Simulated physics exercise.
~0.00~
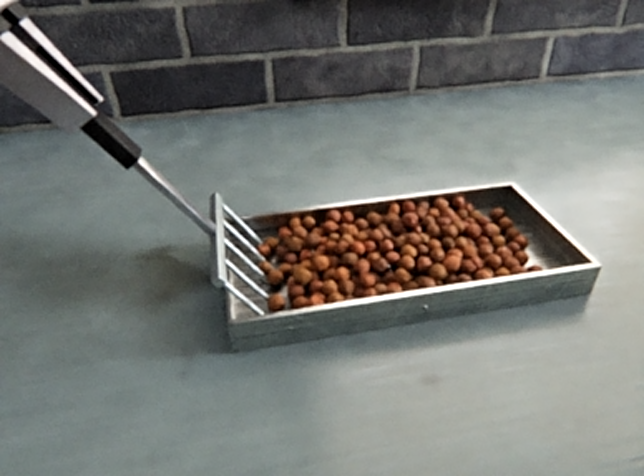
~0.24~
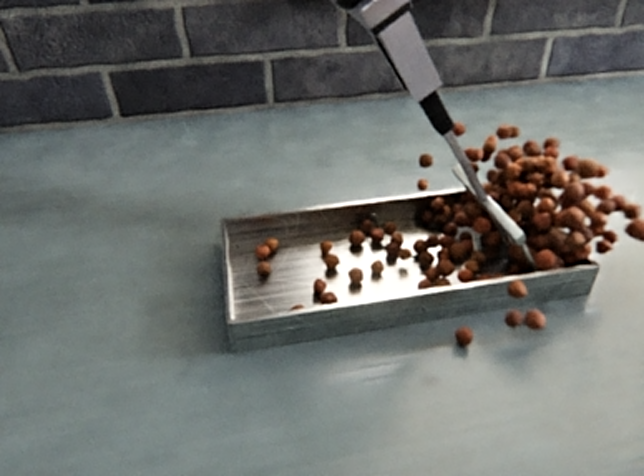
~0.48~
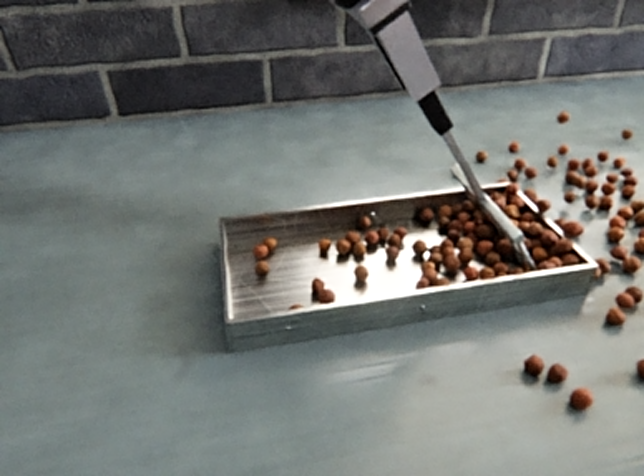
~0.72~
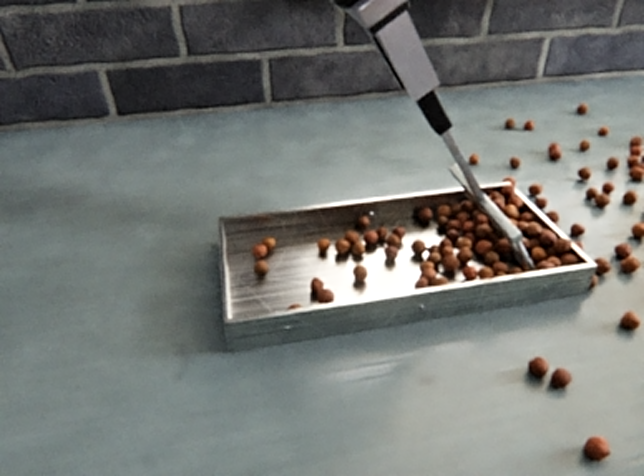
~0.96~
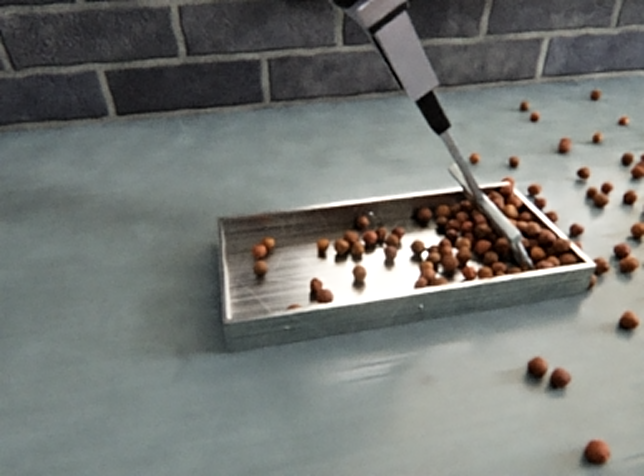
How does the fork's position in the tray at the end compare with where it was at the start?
The fork starts at the left end of the tray and finishes near the right end, among the nuts still piled there.
